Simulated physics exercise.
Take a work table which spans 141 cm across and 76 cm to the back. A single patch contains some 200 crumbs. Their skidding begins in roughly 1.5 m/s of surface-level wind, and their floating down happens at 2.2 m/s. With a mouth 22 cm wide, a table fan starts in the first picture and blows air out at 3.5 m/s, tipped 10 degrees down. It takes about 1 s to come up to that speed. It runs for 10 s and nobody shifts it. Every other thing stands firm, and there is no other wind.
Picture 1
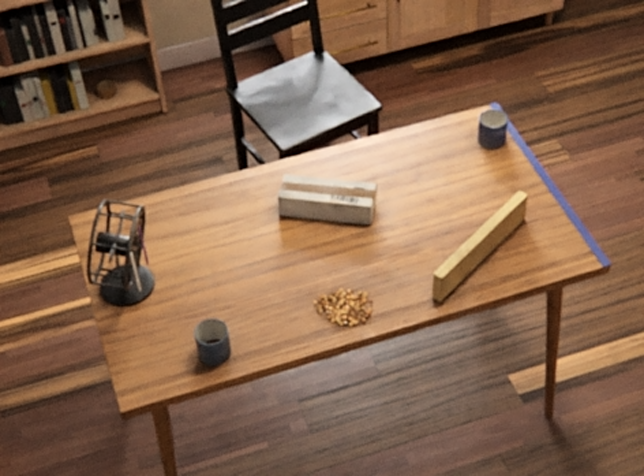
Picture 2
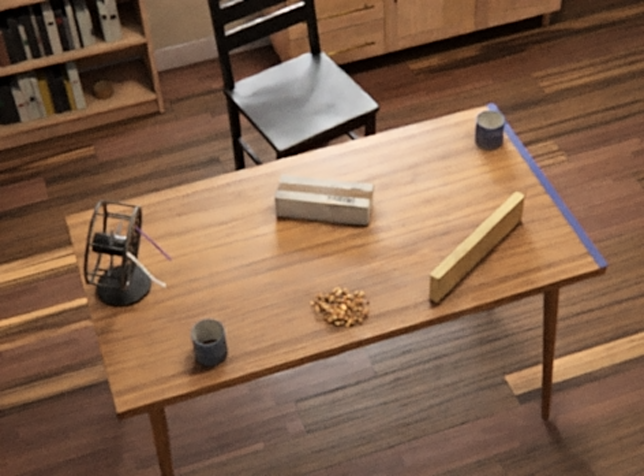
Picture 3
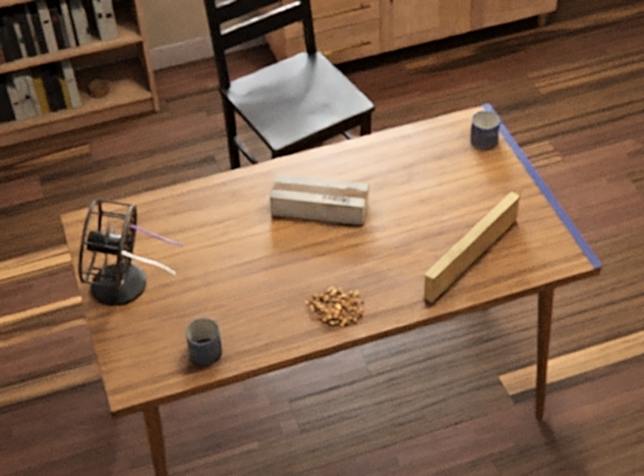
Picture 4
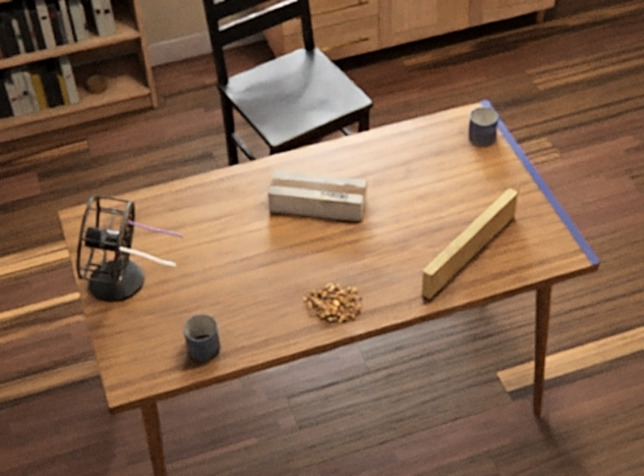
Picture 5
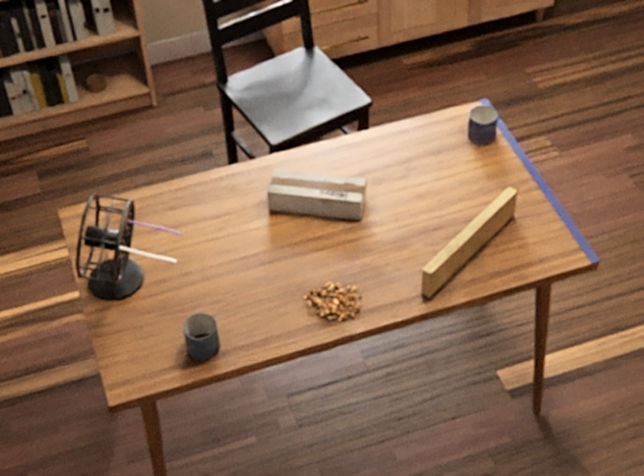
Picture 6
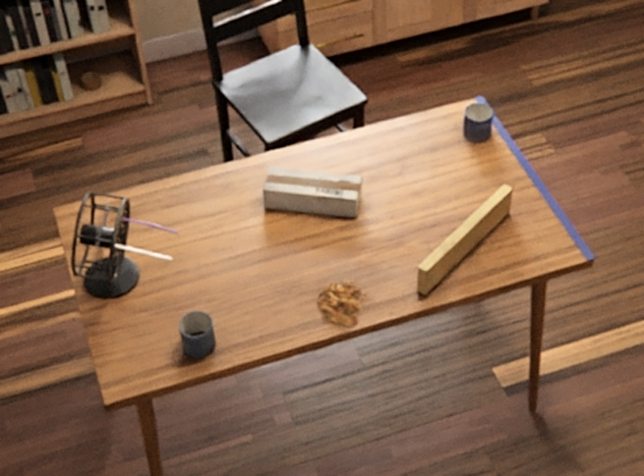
To begin with, a small pile of crumbs sits near the front of a wooden table, among two dark mugs, a box and a yellowish bar, while a fan at the left starts up, its ribbons lifting. The crumbs lie still as the ribbons stream out, then many shift slightly rightward.
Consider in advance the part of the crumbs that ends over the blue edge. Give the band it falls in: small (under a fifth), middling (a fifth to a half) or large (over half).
Small.
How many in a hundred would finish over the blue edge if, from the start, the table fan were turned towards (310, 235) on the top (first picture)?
Share at the end: About 0 %.
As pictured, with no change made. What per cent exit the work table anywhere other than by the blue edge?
The share is about 100 %.
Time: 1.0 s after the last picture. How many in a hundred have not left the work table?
About 3 per cent remain.
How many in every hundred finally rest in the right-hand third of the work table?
Roughly 2 in a hundred.
Then, 1.0 s after the last picture the count stands so, 0 % are over the blue edge.
Then, 2.2 s after the last picture the count stands so, 0 % are over the blue edge.
Then, 4.6 s after the last picture the count stands so, 0 % are over the blue edge.
Then, 9.1 s after the last picture, at the end, 0 % are over the blue edge.
